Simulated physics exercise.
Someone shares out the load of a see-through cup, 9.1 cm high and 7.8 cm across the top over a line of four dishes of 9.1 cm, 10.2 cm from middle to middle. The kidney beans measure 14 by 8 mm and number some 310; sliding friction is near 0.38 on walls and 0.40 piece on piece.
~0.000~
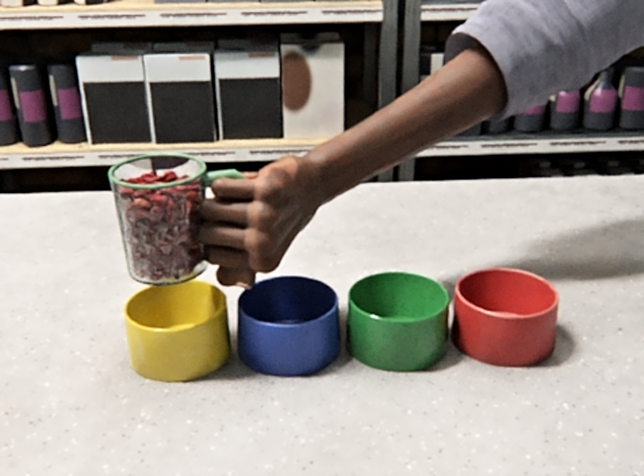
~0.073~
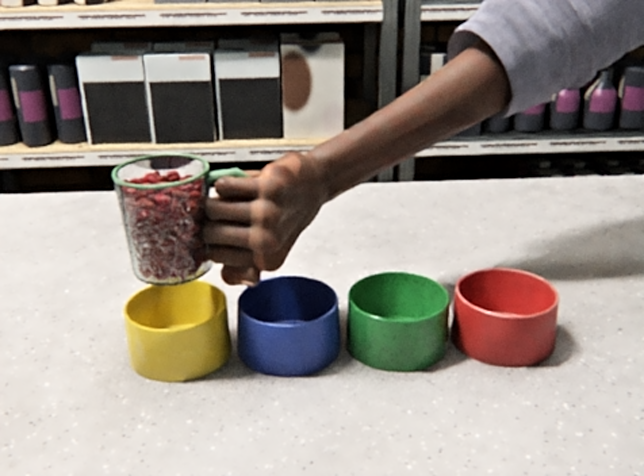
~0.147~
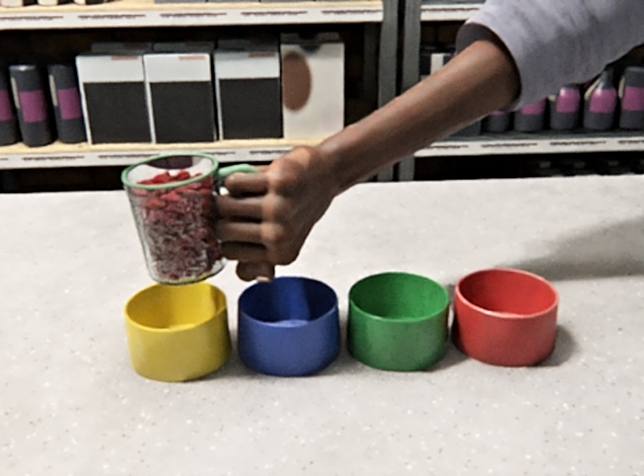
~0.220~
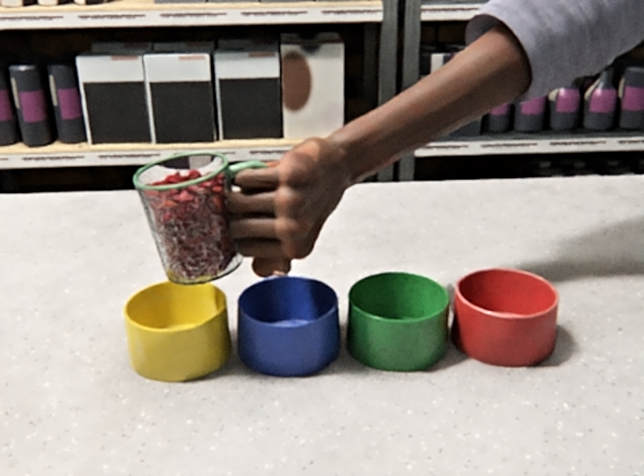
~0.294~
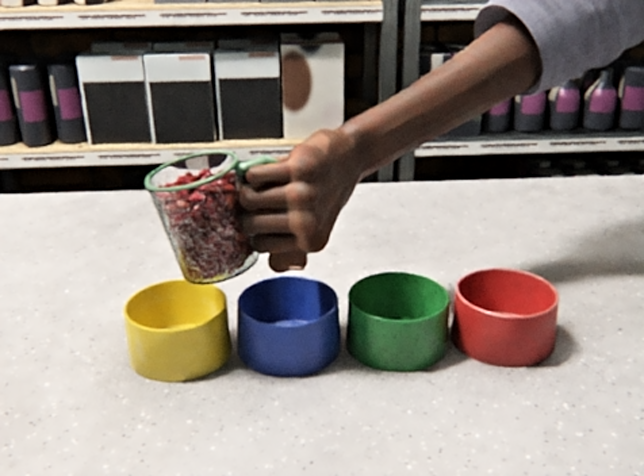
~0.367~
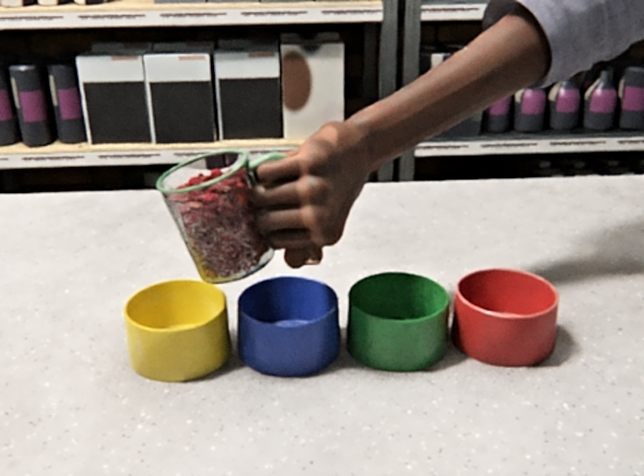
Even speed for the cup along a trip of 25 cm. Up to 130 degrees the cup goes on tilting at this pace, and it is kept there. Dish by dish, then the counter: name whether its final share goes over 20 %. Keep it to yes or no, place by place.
Place by place: Red no, blue no, green yes, yellow no, counter no.
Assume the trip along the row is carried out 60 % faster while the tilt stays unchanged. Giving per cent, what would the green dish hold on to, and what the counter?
Green: 100; counter: 0.
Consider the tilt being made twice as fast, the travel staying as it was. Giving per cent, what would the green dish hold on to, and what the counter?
The green dish would get 40 and the counter 20.
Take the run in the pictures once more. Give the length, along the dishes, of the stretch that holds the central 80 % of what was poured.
I'd estimate close to 5 cm.
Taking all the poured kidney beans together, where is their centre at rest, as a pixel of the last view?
Estimated resting centre: Around (396, 312).
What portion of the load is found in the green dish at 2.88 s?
About 100 percent.
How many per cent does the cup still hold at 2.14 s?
Near 70 per cent of the load.
Then, at 1.43 s, tilt 68 degrees; cup holds 100 %.
After 2.14 s, tilt 104 degrees; cup holds 70 %, green 25 %.
Then, at 2.88 s, tilt 130 degrees; cup holds 0 %, green 100 %.
In the end, at 3.2 s, red 0 %, blue 0 %, green 100 %, yellow 0 %, counter 0 %.
